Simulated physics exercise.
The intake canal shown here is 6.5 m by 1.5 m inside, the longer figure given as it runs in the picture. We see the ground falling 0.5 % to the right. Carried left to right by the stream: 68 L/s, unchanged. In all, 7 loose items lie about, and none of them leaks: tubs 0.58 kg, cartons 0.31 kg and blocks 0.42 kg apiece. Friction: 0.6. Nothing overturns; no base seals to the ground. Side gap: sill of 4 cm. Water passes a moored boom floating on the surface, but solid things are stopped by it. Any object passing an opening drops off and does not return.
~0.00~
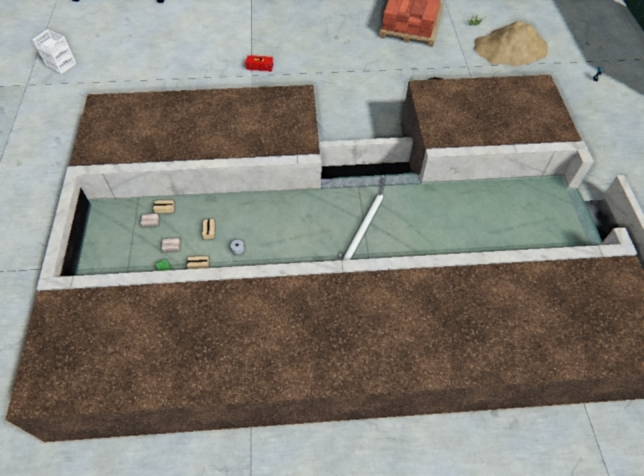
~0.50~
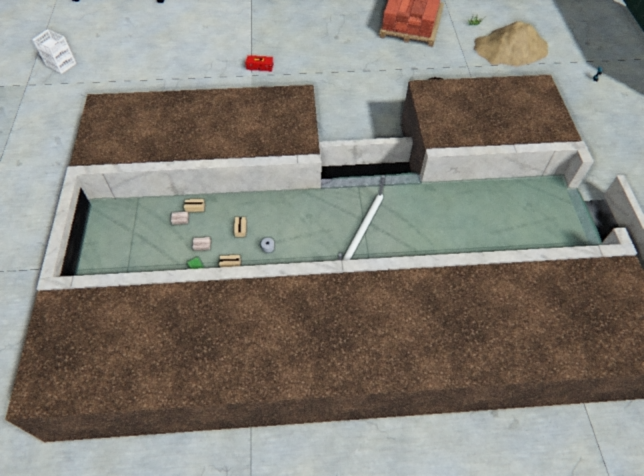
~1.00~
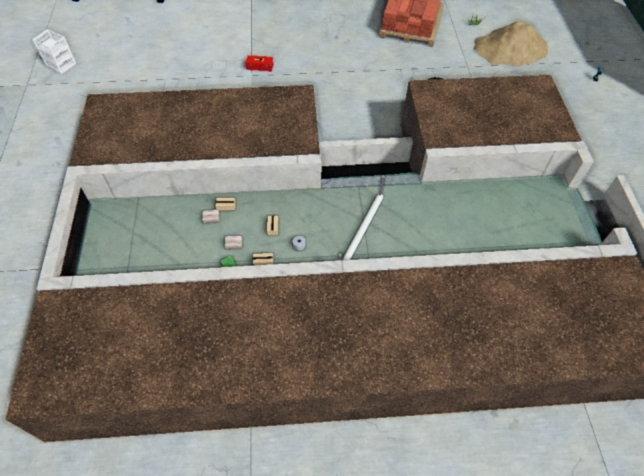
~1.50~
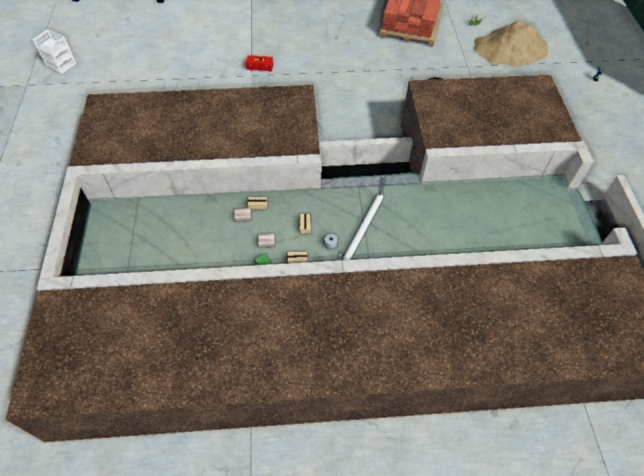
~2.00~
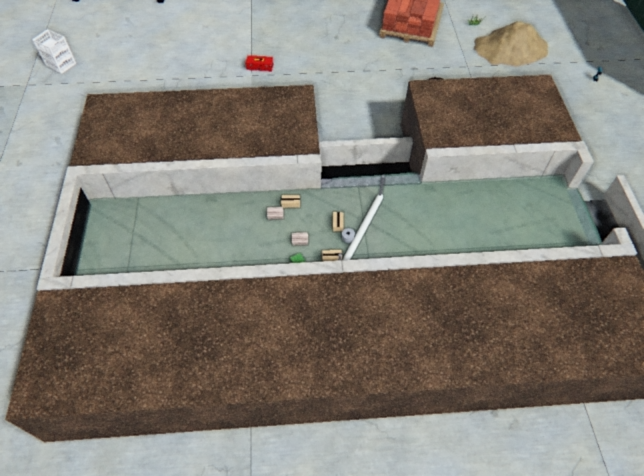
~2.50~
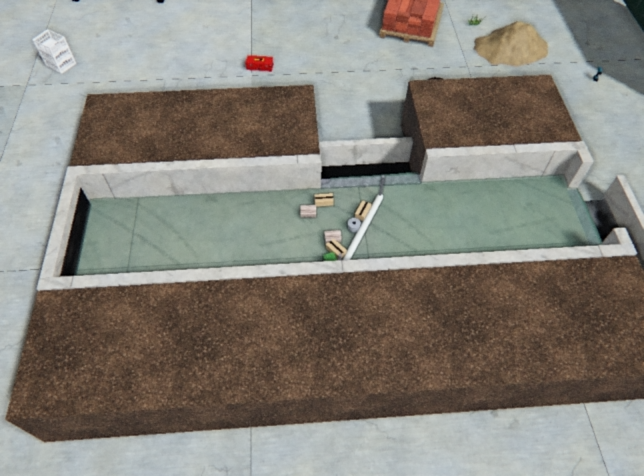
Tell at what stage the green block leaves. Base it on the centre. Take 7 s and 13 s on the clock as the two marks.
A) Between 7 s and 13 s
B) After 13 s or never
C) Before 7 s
After 13 s or never.
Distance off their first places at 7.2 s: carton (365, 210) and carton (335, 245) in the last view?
In order, washed out for the first and 200 cm for the second.
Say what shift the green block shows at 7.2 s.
Shift by then: About 200 cm.
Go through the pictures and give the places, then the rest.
The green block at (164, 268), afloat; 6 cm deep round most things; 0 of 7 have shifted, in the first picture.
The green block at (196, 266), afloat, 39 cm from its start; 6 cm deep round most things; 7 of 7 have shifted, in the second picture.
The green block at (229, 264), afloat, 79 cm from its start; about 700 L in view; 7 of 7 have shifted, in the third picture.
The green block at (264, 262) floats, 121 cm from its start; 6 cm deep round most things; 7 of 7 have shifted, in the fourth picture.
The green block at (299, 261) floats, 164 cm from its start; 6 cm deep round most things; 7 of 7 have shifted, in the fifth picture.
The green block at (331, 260) floats, 204 cm from its start; about 710 L in view; 7 of 7 have shifted, in the sixth picture.
After 3.5 s the green block is near (341, 250), 2.2 m from its start, afloat; 0 of 7 are out; 7 afloat.
After 7.2 s the green block is near (341, 249), 2.2 m from its start, afloat; 4 of 7 are out; 3 afloat.
After 12.0 s the green block is near (341, 249), 2.2 m from its start, afloat; 5 of 7 are out; 2 afloat.
After 16.0 s the green block is near (341, 249), 2.2 m from its start, afloat; 5 of 7 are out; 2 afloat.
